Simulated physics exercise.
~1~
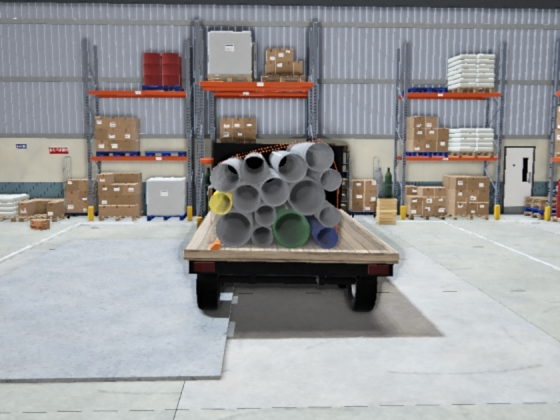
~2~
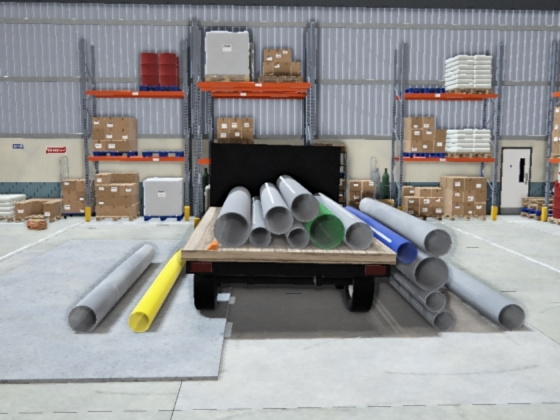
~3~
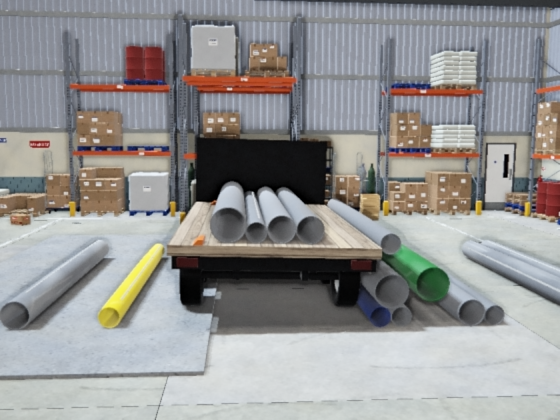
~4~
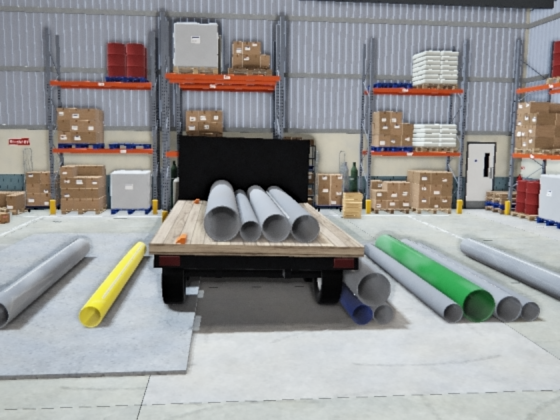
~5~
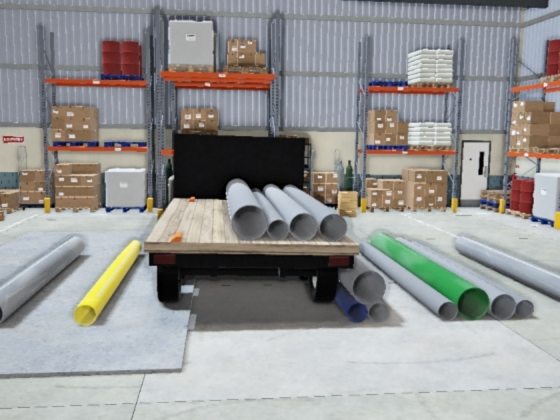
The clip opens on a flat trailer in a warehouse, stacked with grey pipes plus a yellow one at left and green and blue ones at lower right. The stack collapses and spreads, sending the yellow pipe and a grey one off the left side while the blue one and several greys spill off the right. The green pipe, still on the deck at first, then drops off the right too and rolls outward. The remaining greys shift right across the deck. At the end, four grey pipes rest on the trailer, with all three coloured ones on the floor.
